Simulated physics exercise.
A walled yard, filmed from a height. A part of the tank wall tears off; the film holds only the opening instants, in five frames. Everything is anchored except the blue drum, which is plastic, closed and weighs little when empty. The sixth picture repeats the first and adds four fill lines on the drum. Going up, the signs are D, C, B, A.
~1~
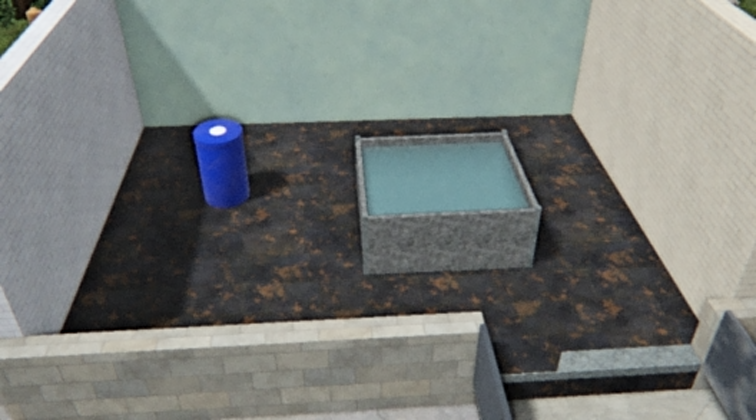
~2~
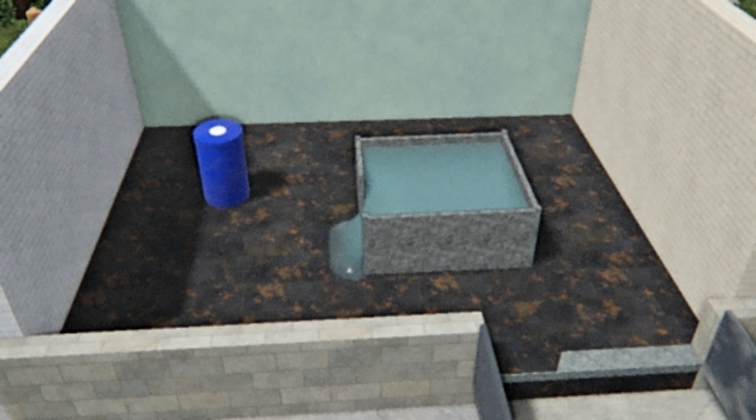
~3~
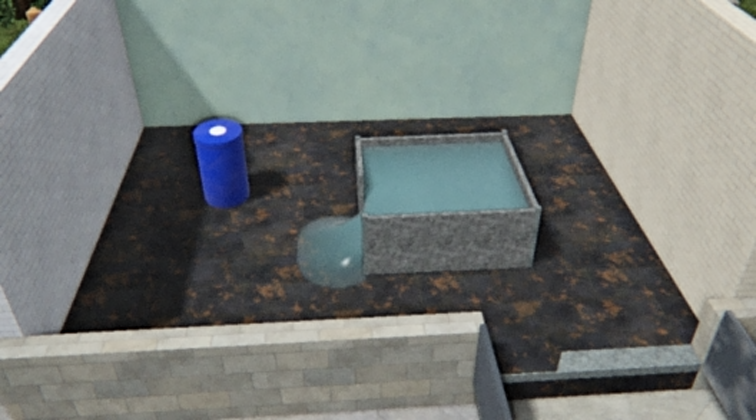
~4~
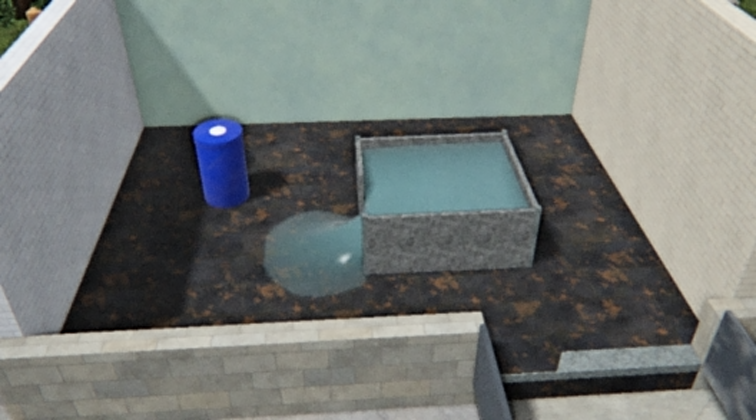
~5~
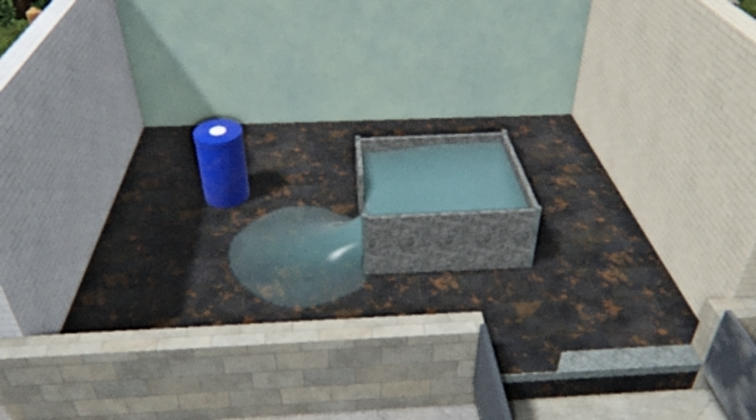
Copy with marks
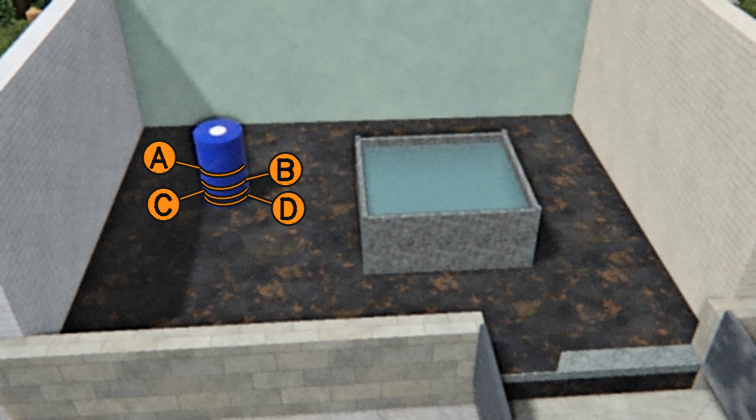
The footage shows a walled yard from above, with a blue drum and a stone tank full of water. Water pours from the tank's left side onto the dark ground, forming a puddle that spreads leftward in a widening rounded shape.
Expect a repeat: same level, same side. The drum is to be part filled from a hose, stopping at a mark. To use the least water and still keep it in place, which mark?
C is the one.
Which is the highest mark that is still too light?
D it is.
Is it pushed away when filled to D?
Yes, that goes wrong.
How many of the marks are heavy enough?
Three of them.
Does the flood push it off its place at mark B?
No, not at all.
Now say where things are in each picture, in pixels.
The first picture shows lid of the blue drum at (217, 131); tank full, its middle at (441, 178); open gate at (595, 310).
In the second picture, 1 % of the ground wet, in view closest to the drum at (340, 229).
In the third picture, 3 % of the ground wet, in view closest to the drum at (306, 233).
In the fourth picture, 5 % of the ground wet, in view closest to the drum at (289, 223).
The fifth picture shows lid of the blue drum at (217, 131); 7 % of the ground wet, in view closest to the drum at (273, 214).
On the marked copy, A at (220, 175); B at (222, 188); C at (223, 198); D at (224, 204); from the bottom up D, C, B, A.
For mark A, it does not move.
For mark B, it does not move.
For mark C, it does not move.
For mark D, it is pushed about twice its own width away.
